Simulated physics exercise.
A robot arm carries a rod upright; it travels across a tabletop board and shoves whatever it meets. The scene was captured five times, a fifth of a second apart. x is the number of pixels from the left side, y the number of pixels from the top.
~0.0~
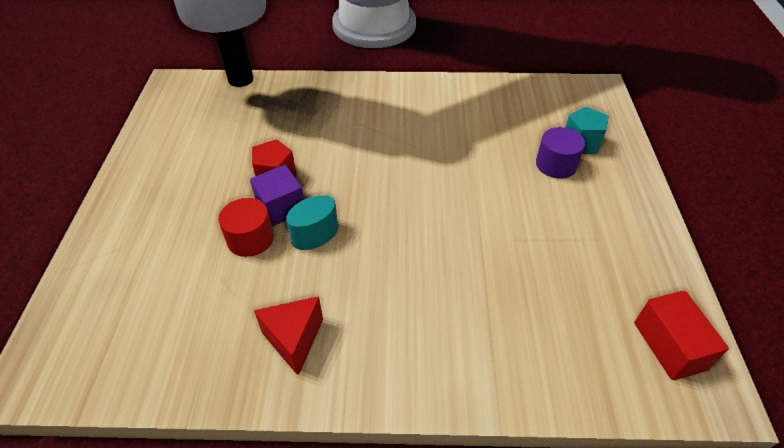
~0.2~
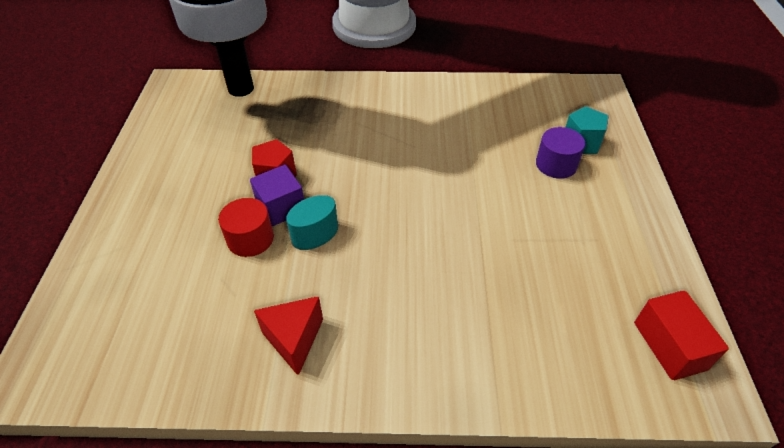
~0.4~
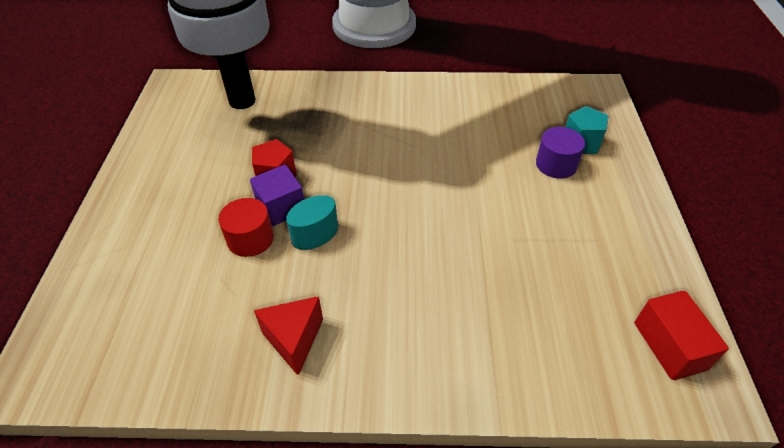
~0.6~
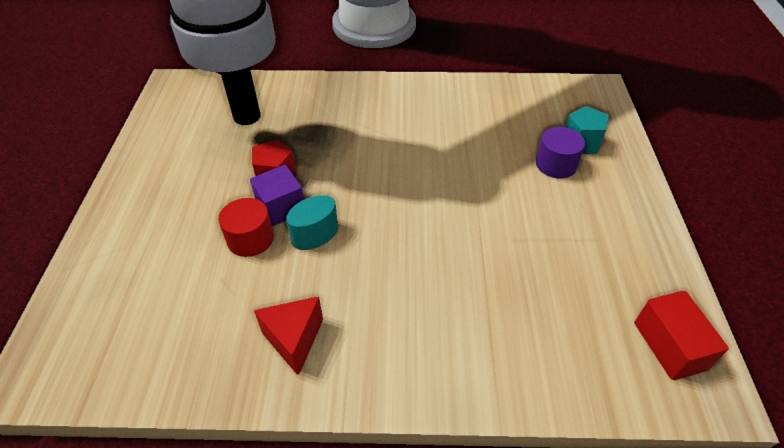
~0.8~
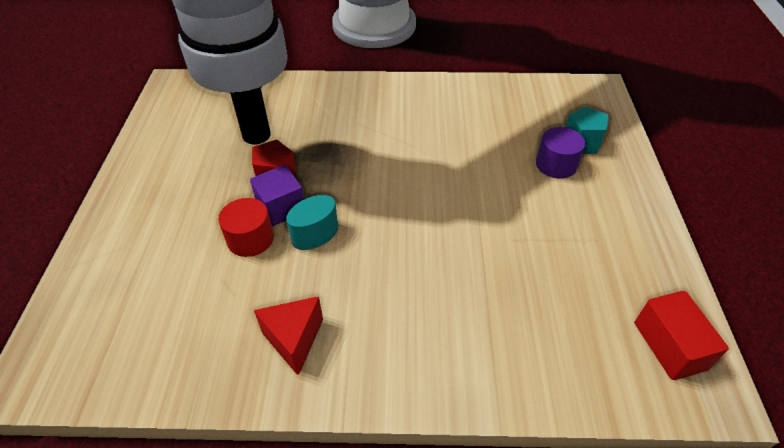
On a light wooden board over a dark red surface, a robot arm with a black rod moves slowly forward from the back left edge toward a cluster of red, purple and turquoise blocks, while all the blocks stay still.
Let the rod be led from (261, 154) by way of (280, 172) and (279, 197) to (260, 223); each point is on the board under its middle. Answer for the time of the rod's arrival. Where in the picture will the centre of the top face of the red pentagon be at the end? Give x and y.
About (283, 211).
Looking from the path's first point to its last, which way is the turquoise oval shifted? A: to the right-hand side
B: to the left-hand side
I'll go with B - to the left-hand side.
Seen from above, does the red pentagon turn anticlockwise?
Answer: Yes.
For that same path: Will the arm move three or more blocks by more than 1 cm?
Yes, that is how it ends up.
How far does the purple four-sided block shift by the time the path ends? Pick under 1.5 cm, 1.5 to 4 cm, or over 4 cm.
My estimate: Beyond 4 cm.
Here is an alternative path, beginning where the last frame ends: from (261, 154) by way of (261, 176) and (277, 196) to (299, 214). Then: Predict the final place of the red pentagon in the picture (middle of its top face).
Around (321, 205).
On the path given first. One third of the way, rod (277, 154); red pentagon (290, 167); purple four-sided block (289, 195), turned 30° clockwise; turquoise oval (316, 220).
Two thirds of the way, rod (275, 180); red pentagon (290, 194), turned 10° anticlockwise; purple four-sided block (289, 224), turned 30° clockwise; turquoise oval (328, 238), turned 45° anticlockwise.
At the end, rod (255, 206); red circular block (233, 228); red pentagon (283, 211), turned 30° anticlockwise; purple four-sided block (287, 244), turned 15° clockwise; turquoise oval (329, 239), turned 50° anticlockwise.
